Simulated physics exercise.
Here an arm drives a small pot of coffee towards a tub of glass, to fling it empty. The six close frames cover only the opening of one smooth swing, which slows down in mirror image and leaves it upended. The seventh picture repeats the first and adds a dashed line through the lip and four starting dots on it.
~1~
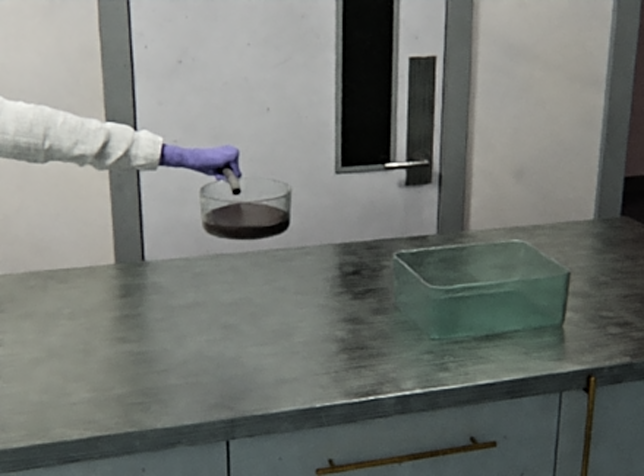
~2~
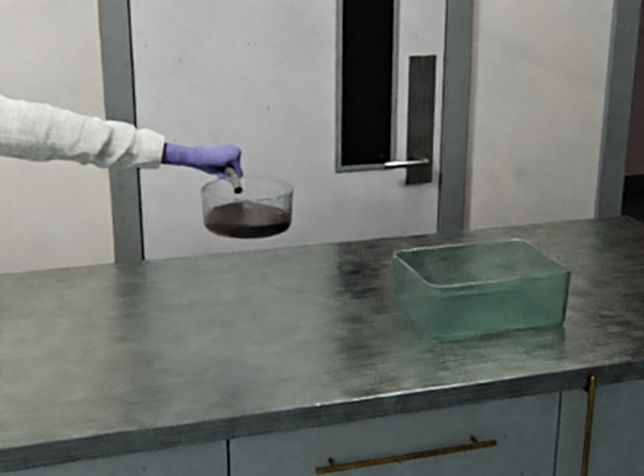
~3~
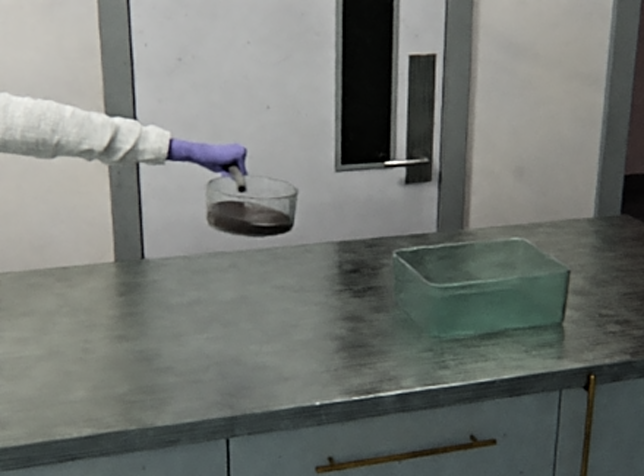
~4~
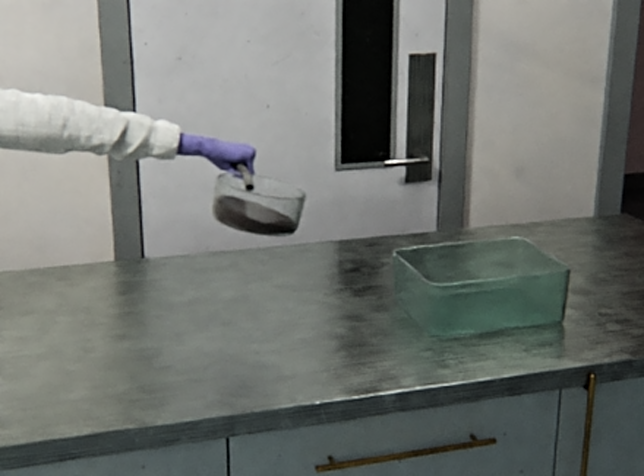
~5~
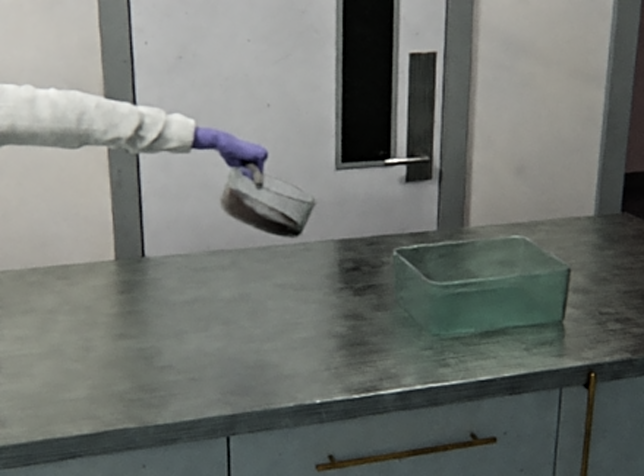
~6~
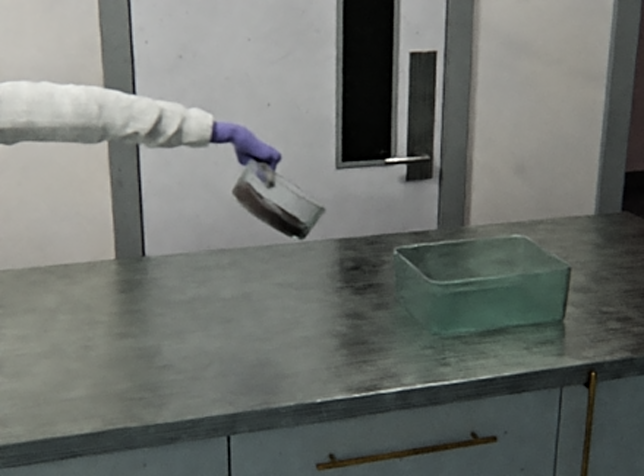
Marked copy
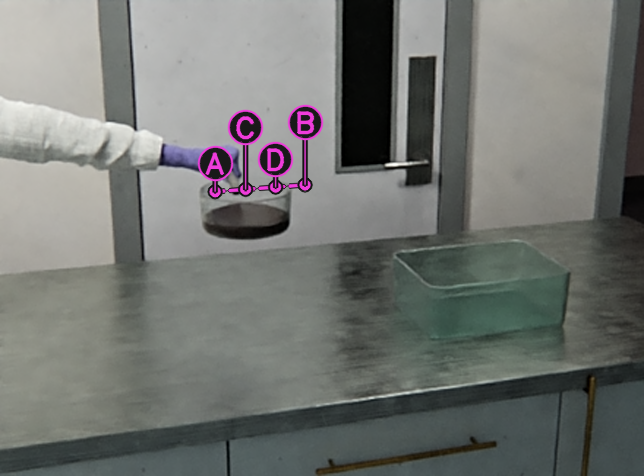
A gloved hand moves a clear pot of dark liquid slightly right, tilting it steadily rightward.
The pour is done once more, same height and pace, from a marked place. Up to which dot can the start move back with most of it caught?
Take B.
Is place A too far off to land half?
Yes, it does.
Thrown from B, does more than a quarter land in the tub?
Yes, it does.
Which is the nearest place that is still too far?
The answer is D.
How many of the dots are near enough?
One of the four.
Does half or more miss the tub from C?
Yes, it does.
On the marked copy, A at (215, 191); B at (305, 184); C at (245, 189); D at (275, 187).
If A is chosen, about 0 % lands in the tub, 100 % falls short.
If B is chosen, about 69 % lands in the tub, 23 % falls short and 8 % goes beside or beyond.
If C is chosen, about 0 % lands in the tub, 97 % falls short and 3 % goes beside or beyond.
If D is chosen, about 23 % lands in the tub, 73 % falls short and 4 % goes beside or beyond.
